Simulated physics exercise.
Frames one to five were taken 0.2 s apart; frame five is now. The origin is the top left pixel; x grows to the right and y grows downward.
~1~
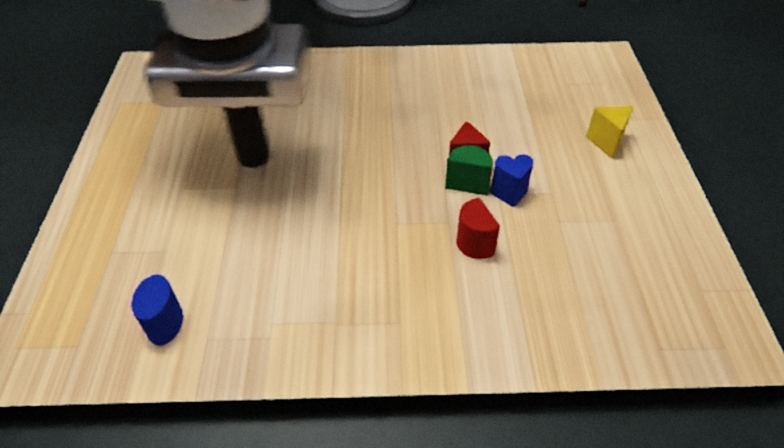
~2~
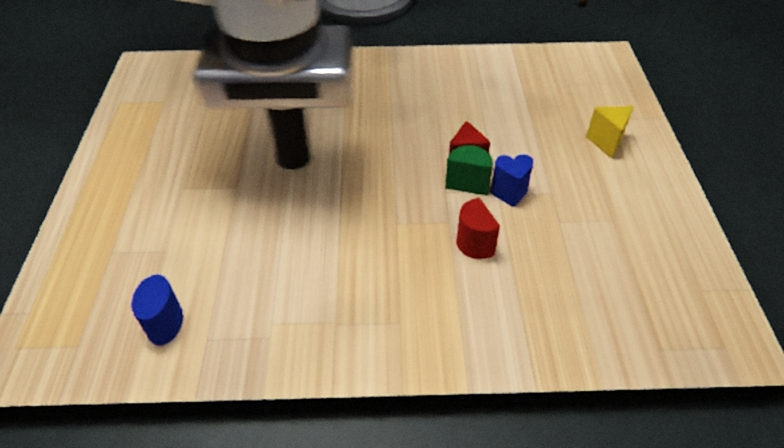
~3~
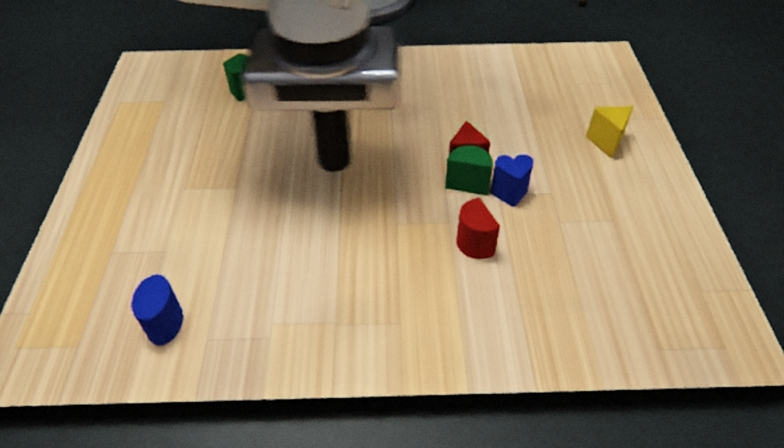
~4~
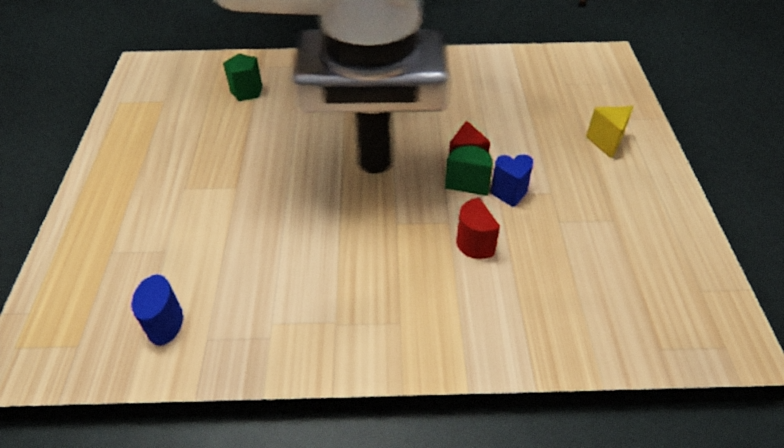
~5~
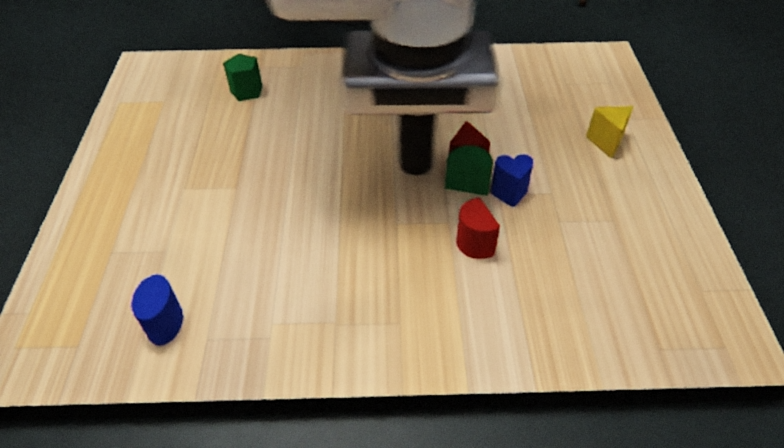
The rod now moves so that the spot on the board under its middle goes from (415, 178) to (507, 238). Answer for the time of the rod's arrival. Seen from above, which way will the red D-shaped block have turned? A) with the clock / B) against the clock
I'll go with A - with the clock.
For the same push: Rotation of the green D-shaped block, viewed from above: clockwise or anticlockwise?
Spin direction: Counter-clockwise.
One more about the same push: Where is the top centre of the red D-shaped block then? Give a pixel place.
Its top centre is at about (492, 234).
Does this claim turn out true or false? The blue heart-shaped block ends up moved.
That is true.
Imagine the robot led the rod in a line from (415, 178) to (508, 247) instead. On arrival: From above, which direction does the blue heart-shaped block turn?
It spins with the clock.
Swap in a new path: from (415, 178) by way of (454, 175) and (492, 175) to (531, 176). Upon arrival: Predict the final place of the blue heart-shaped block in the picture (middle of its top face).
At pixel (573, 183).
The first path, step by step. One third of the way, rod at (446, 184); green D-shaped block at (484, 157), turned 35° anticlockwise; blue heart-shaped block at (527, 163), turned 20° clockwise.
Two thirds of the way, rod at (477, 203); green D-shaped block at (493, 162), turned 80° anticlockwise; red D-shaped block at (481, 220); blue heart-shaped block at (530, 161), turned 40° clockwise.
At the end, rod at (510, 224); red triangle still; green D-shaped block at (494, 162), turned 80° anticlockwise; red D-shaped block at (492, 234), turned 70° clockwise; blue heart-shaped block at (530, 161), turned 40° clockwise.
